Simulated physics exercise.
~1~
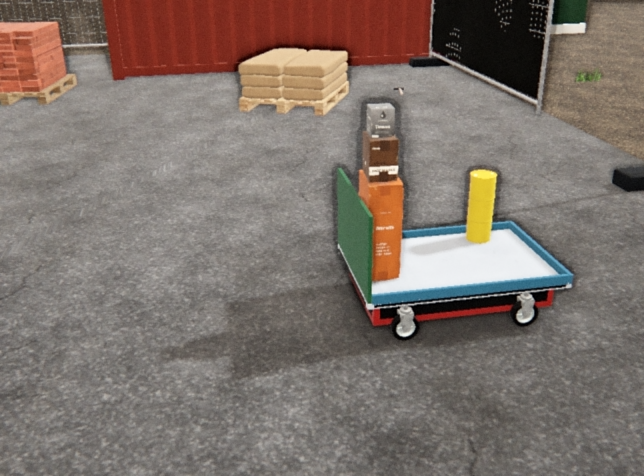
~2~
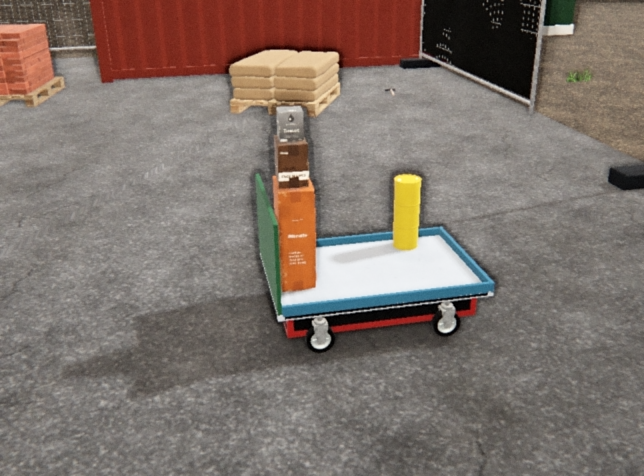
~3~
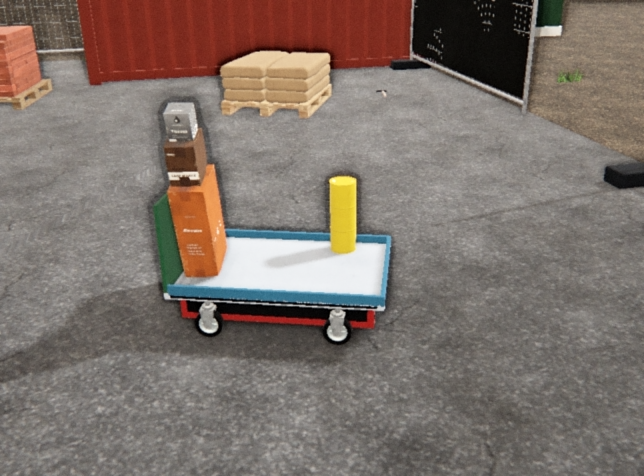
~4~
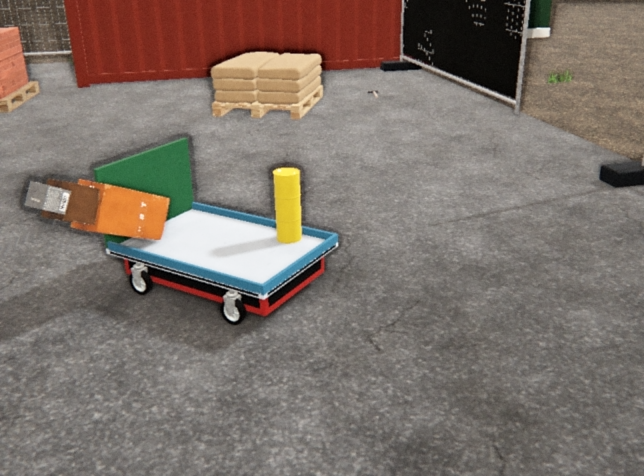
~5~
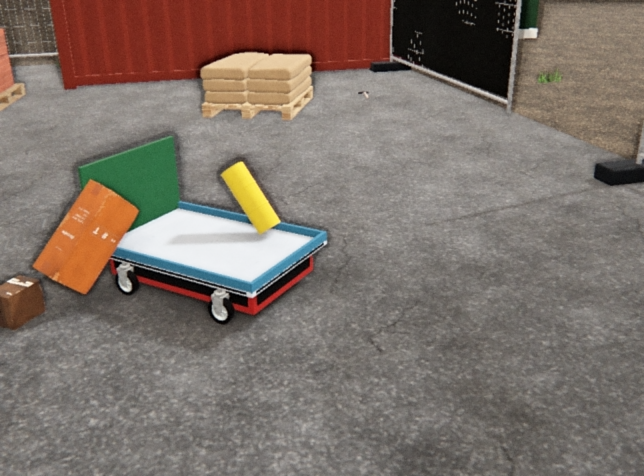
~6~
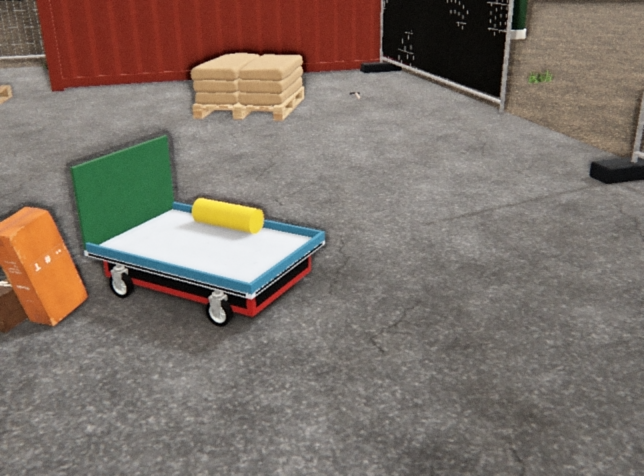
Flat cart rolling left and turning to a stop, its stacked boxes toppling to the ground and yellow canister tipping over aboard.
